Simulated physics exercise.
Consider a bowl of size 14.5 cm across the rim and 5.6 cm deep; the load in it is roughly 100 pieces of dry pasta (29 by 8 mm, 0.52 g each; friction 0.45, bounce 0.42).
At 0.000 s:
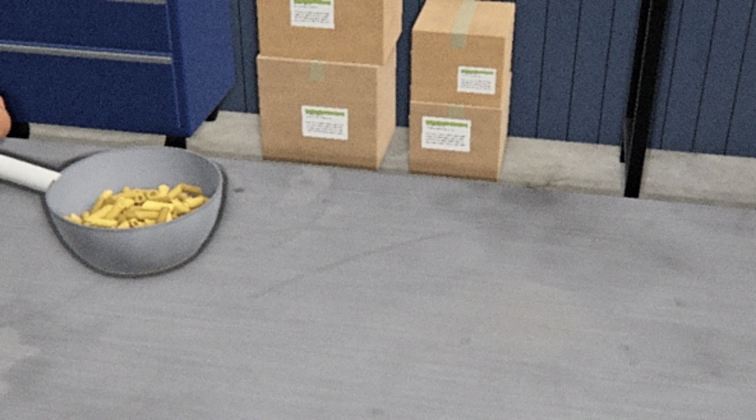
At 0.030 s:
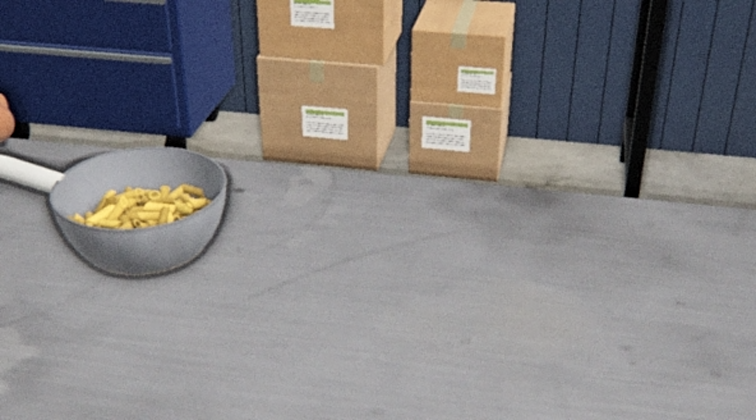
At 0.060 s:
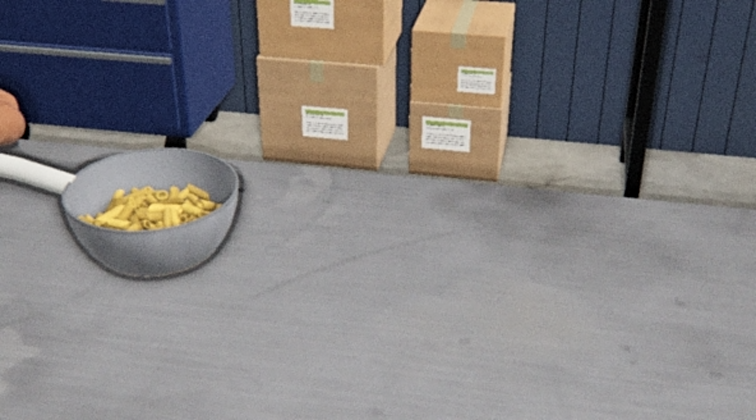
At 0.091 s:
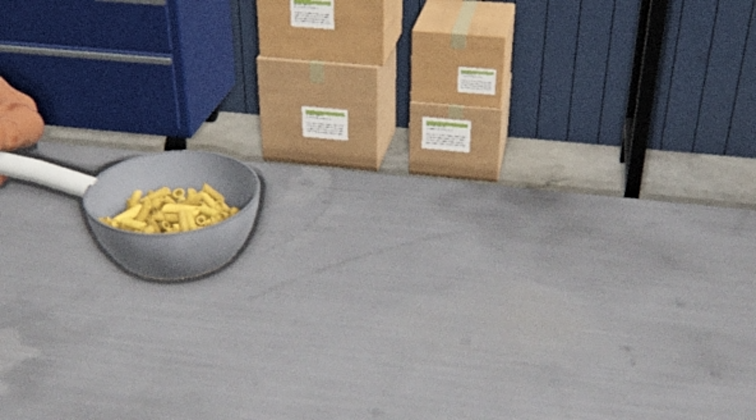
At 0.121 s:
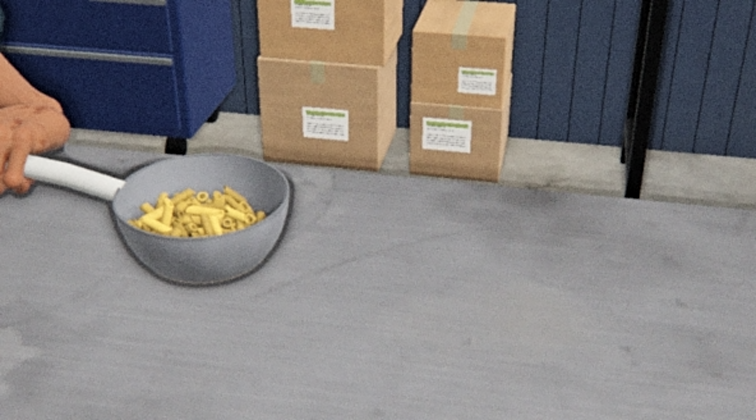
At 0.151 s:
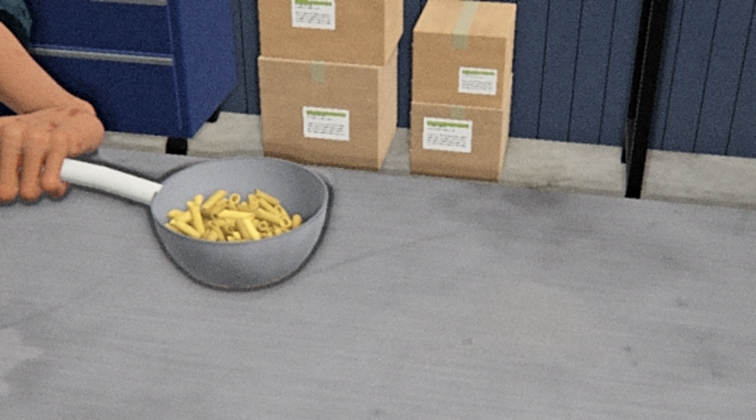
To begin with, a gray bowl of dry pasta with a white handle sits at the left of a gray surface, with cardboard boxes behind it. It slides slowly right, then faster, staying level, as a hand gripping the handle and a forearm come into view from the left.
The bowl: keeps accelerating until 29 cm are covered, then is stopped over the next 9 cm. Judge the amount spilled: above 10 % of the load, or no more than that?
No more than 10 %.
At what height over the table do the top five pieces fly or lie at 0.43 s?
About 20 cm above the table.
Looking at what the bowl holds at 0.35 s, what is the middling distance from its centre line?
4.0 cm.
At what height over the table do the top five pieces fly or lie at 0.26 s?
I'd estimate close to 16 centimetres up from the table.
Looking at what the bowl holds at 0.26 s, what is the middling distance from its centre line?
Close to 4.0 cm, I'd say.
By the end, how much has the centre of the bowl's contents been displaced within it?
I'd estimate close to 2.5 cm.
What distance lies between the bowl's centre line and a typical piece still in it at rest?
Distance: Around 4.0 cm.
After 0.26 s, tilt 0 degrees; bowl 100 %; middle of all pieces near (441, 257).
After 0.35 s, tilt 0 degrees; bowl 100 %; middle of all pieces near (627, 271).
Then, at 0.43 s, tilt 0 degrees; bowl 100 %; middle of all pieces near (639, 267).
After 0.51 s, tilt 0 degrees; bowl 100 %; middle of all pieces near (633, 271).
At rest (1.0 s), bowl 100 %.
